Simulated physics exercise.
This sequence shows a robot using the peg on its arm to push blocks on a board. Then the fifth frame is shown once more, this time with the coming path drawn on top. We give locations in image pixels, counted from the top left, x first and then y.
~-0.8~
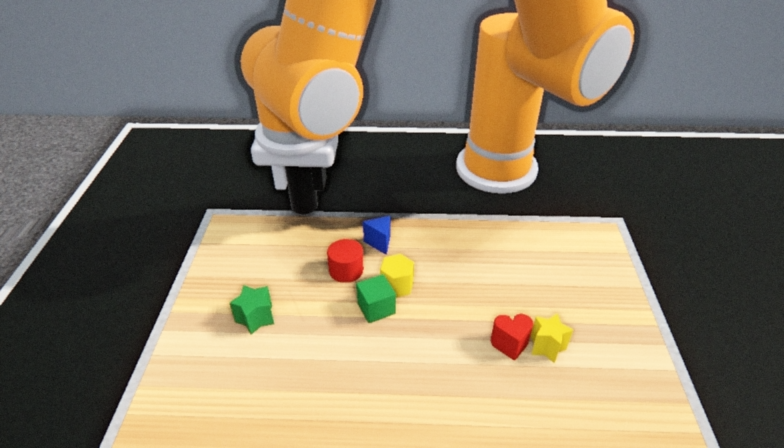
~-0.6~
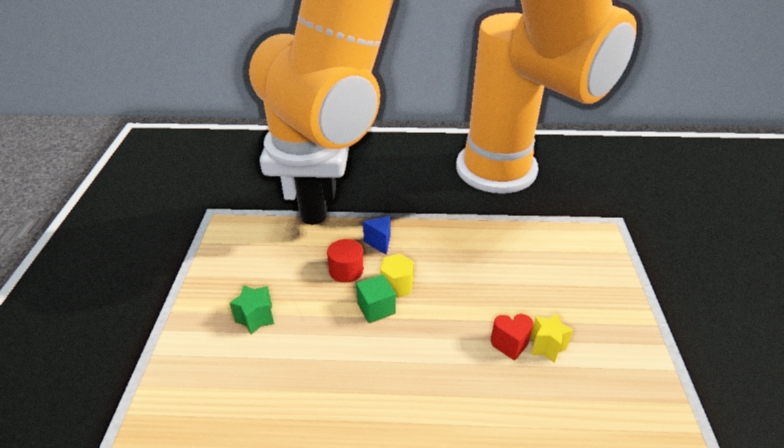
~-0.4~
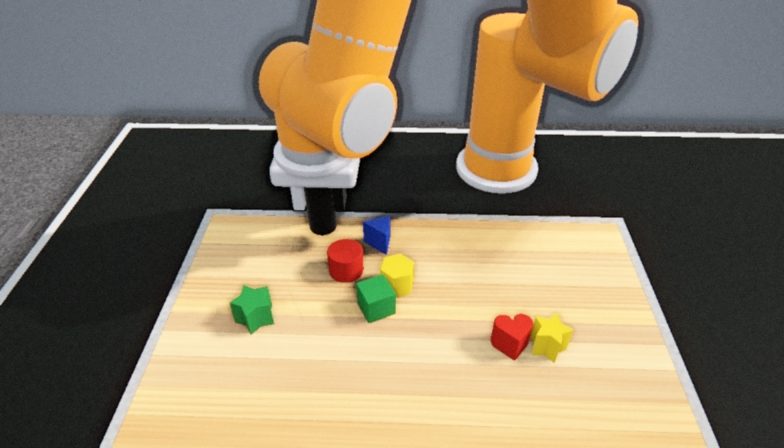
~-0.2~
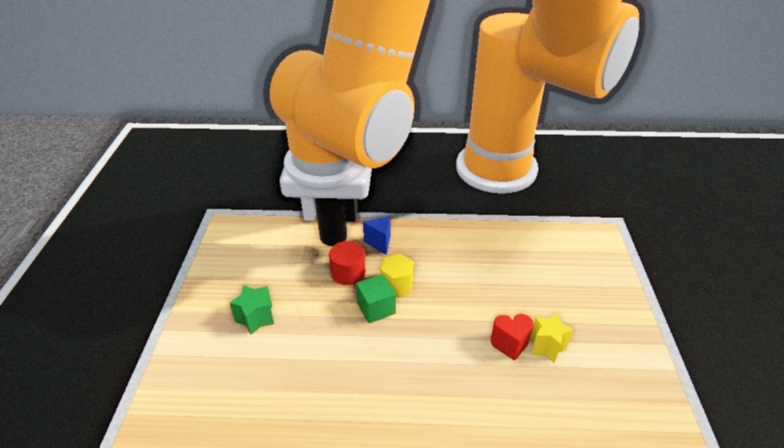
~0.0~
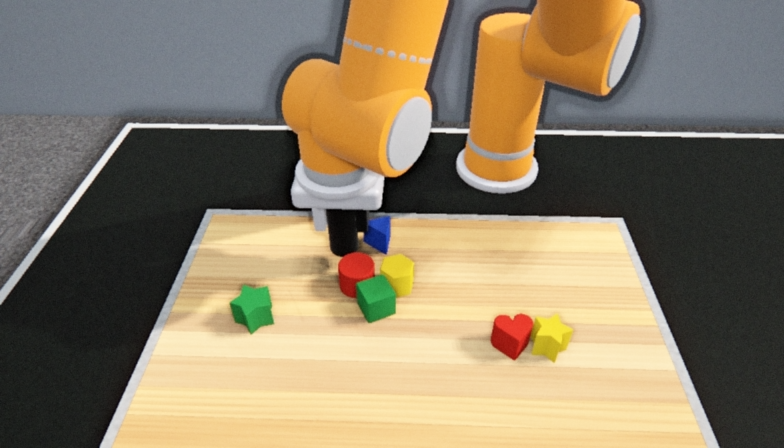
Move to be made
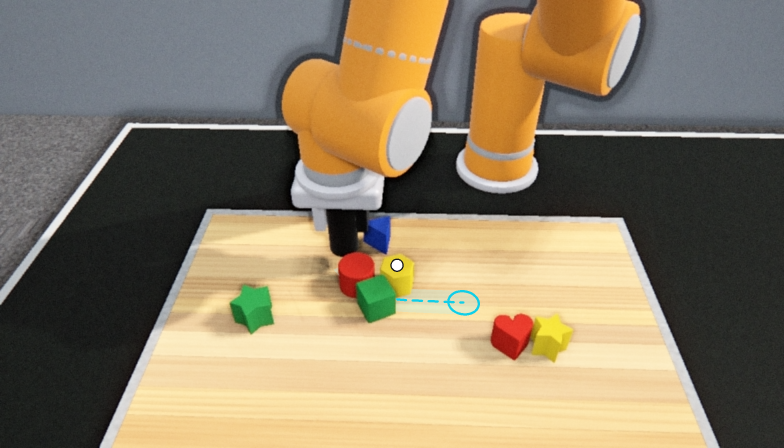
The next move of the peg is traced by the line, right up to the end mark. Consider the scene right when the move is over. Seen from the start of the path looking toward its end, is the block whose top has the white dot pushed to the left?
I'd say yes.
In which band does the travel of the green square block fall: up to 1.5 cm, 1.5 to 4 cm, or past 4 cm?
It gets moved over 4 cm.
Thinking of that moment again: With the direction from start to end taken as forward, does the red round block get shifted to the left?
My answer is no.
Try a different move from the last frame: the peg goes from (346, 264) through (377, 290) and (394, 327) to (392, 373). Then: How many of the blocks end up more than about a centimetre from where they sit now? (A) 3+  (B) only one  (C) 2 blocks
A - 3+.
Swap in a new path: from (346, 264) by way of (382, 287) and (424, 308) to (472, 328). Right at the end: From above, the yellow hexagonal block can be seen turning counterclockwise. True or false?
True.
The line goes from (346, 264) over (372, 290) and (416, 301) to (464, 303); the dot is on the yellow hexagonal block.
On the path given first. One third of the way, peg (372, 275); red round block (376, 296); green square block (395, 321), turned 20° anticlockwise; yellow hexagonal block (402, 267), turned 15° anticlockwise.
Two thirds of the way, peg (418, 285); red round block (386, 305); green square block (400, 333), turned 15° anticlockwise; yellow hexagonal block (442, 265), turned 75° anticlockwise.
At the end, peg (465, 287); red round block (386, 305); green square block (400, 333), turned 15° anticlockwise; blue triangular block unmoved; yellow hexagonal block (466, 259), turned 145° anticlockwise.
